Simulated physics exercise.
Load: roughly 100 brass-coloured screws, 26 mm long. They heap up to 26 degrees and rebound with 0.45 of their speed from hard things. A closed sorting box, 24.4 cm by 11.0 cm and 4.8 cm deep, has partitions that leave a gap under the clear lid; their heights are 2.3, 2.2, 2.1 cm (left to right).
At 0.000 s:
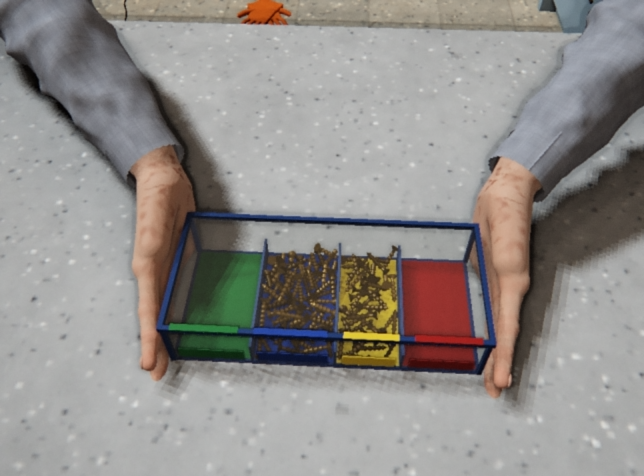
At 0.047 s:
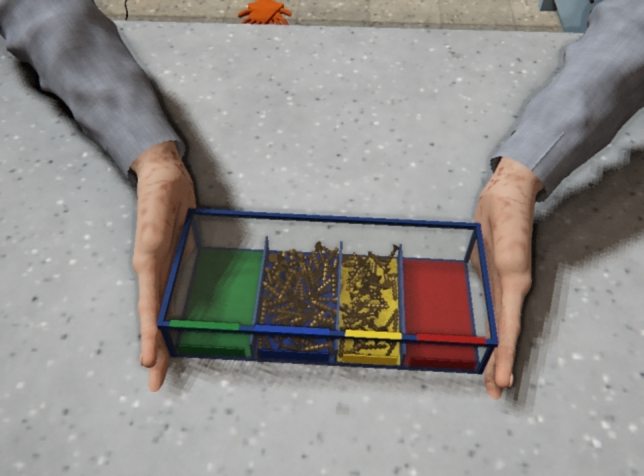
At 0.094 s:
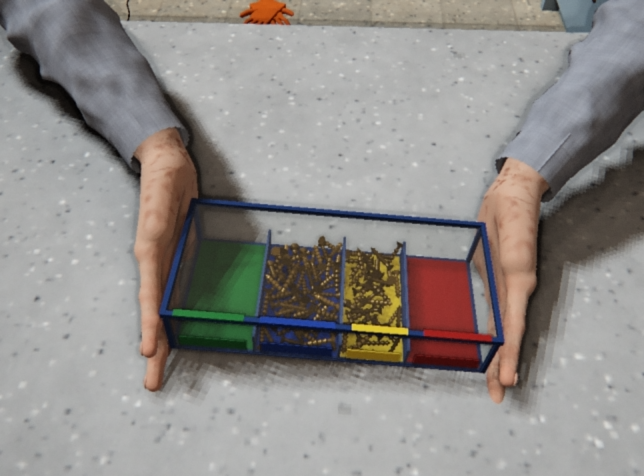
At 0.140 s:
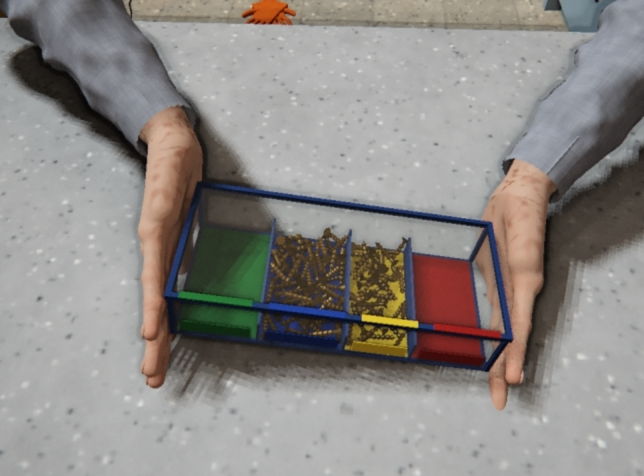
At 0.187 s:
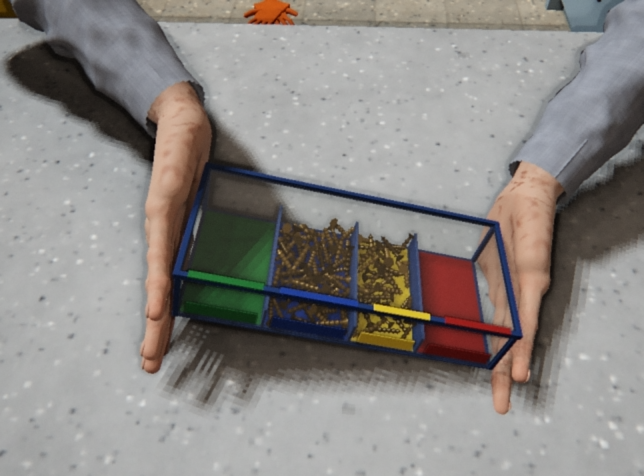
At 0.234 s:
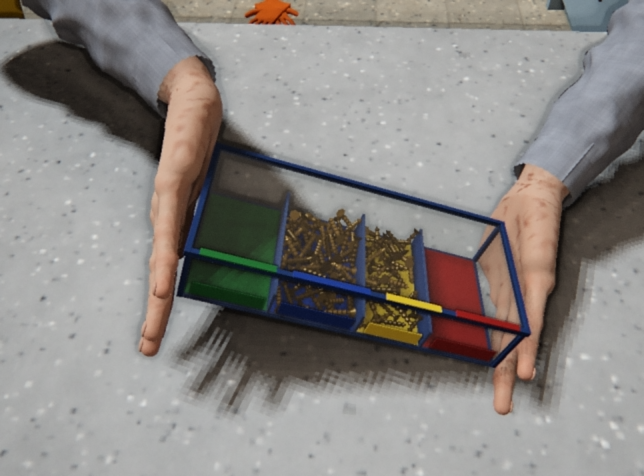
Above a speckled grey surface, two hands tilting a clear four-coloured box, raising its left side, brass-coloured screws in blue and yellow sections.
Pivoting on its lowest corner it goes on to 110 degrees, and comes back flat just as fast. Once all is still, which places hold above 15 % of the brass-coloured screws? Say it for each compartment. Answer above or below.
Red above, blue below, green below, yellow below.
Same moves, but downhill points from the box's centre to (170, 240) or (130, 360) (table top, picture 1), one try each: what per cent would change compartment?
Some 85 and 95 per cent.
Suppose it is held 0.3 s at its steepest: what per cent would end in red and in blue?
In that case red 95, blue 0.
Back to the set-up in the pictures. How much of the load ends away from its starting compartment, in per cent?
Roughly 95 per cent.
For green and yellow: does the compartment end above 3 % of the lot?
Green no; yellow yes.
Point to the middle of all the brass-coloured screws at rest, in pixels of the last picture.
Around (451, 279).
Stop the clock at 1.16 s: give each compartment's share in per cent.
Red 45; blue 10; green 0; yellow 45.
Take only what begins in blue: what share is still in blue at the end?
Roughly 0 per cent.
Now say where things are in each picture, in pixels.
In the first frame, box tilt 0 degrees, front corners at (163, 326) and (490, 342); blue 65 %, yellow 35 %.
In the second frame, box tilt 1 degrees, front corners at (164, 323) and (492, 341).
In the third frame, box tilt 4 degrees, front corners at (166, 312) and (498, 339), lowest corner right back.
In the fourth frame, box tilt 9 degrees, front corners at (172, 294) and (507, 336), lowest corner right back.
In the fifth frame, box tilt 14 degrees, front corners at (180, 273) and (516, 333), lowest corner right back.
In the sixth frame, box tilt 19 degrees, front corners at (191, 250) and (524, 330), lowest corner right back; blue 65 %, yellow 35 %. The box's pace is about 105 degrees a second.
After 1.16 s, tilt 110 degrees; red 45 %, blue 10 %, yellow 45 %.
After 1.78 s, tilt 49 degrees; red 95 %, yellow 5 %.
After 2.45 s, tilt 0 degrees; red 95 %, yellow 5 %.
At rest (2.9 s), red 95 %, blue 0 %, green 0 %, yellow 5 %.
